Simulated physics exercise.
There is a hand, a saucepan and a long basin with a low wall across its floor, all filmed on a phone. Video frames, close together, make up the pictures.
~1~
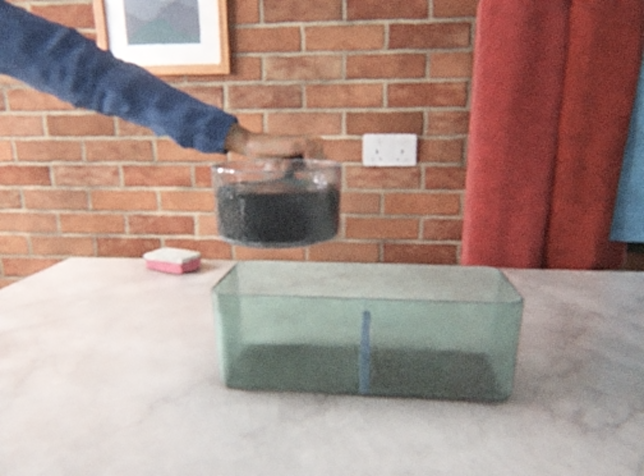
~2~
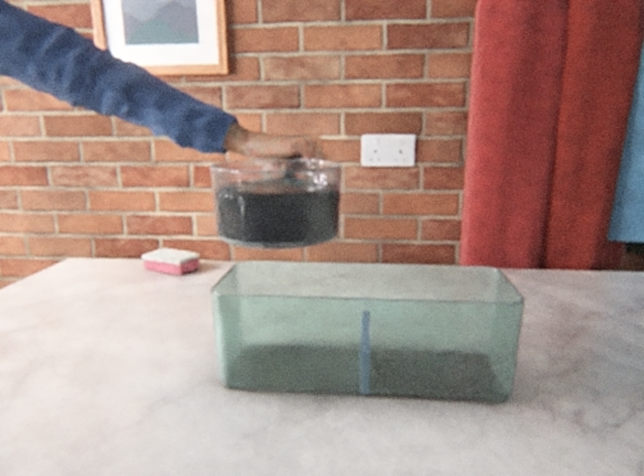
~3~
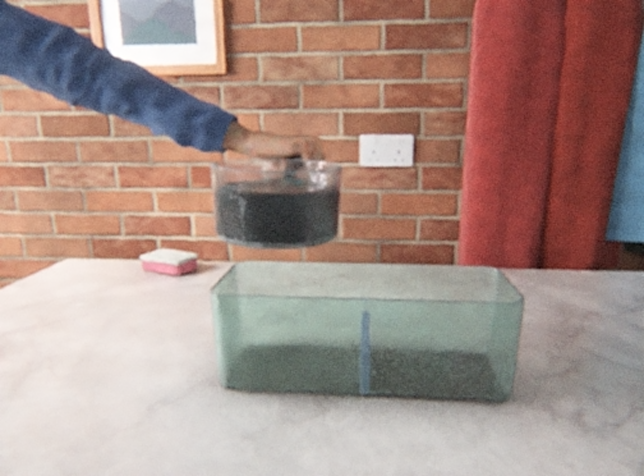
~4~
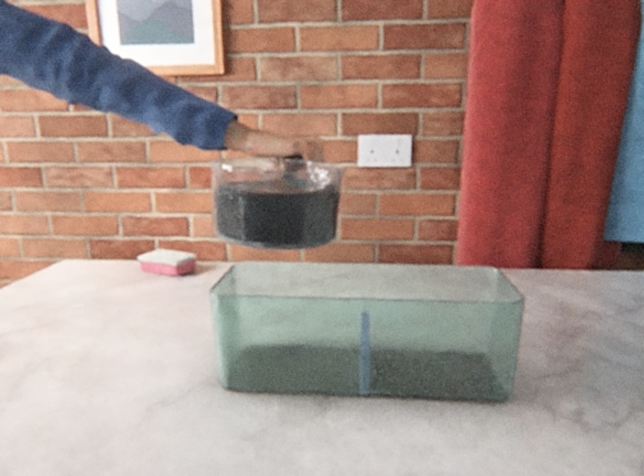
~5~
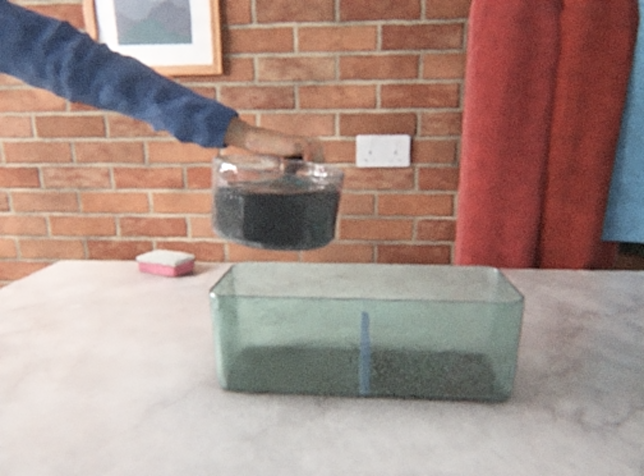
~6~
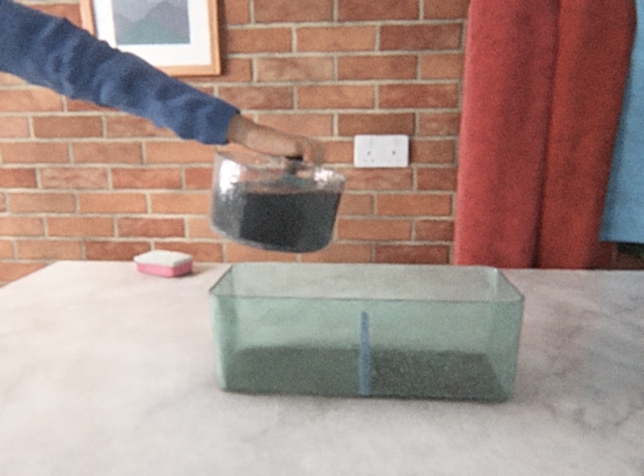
A hand in a blue sleeve, reaching in from the left, holds a clear saucepan of dark liquid above a pale marbled table, seen from the front before a brick wall. Below sits a long greenish see-through basin with a blue upright strip, with a pink-and-white block, white socket, framed picture and red curtain behind. The pan gradually tilts, its right side dipping slightly, while the view shifts very little.
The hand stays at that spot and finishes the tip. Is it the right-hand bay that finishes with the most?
Fullest on the right.
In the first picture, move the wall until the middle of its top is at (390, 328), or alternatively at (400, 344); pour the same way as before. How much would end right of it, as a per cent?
Around 35 percent in try one and around 30 percent in try two.
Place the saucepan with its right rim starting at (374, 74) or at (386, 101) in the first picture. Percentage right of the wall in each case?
95 and 95 per cent.
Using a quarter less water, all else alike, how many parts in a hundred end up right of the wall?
My estimate is about 50 percent.
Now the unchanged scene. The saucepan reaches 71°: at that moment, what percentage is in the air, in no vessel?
Around 25 %.
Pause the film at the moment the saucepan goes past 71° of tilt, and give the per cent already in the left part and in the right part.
The left part holds close to 0 per cent, the right part close to 15.
A moment on, the tilt is 71° and 61 per cent is still to pour, 1 is left of the wall and 13 right of it.
Next, the tilt is 109° and 9 per cent is still to pour, 24 is left of the wall and 64 right of it.
Then the tilt is 117° and 0 per cent is still to pour, 36 is left of the wall and 63 right of it.
Later the tilt is 117° and 0 per cent is still to pour, 36 is left of the wall and 64 right of it.
In the end 36 per cent lies left of the wall, 64 right of it and 0 outside.
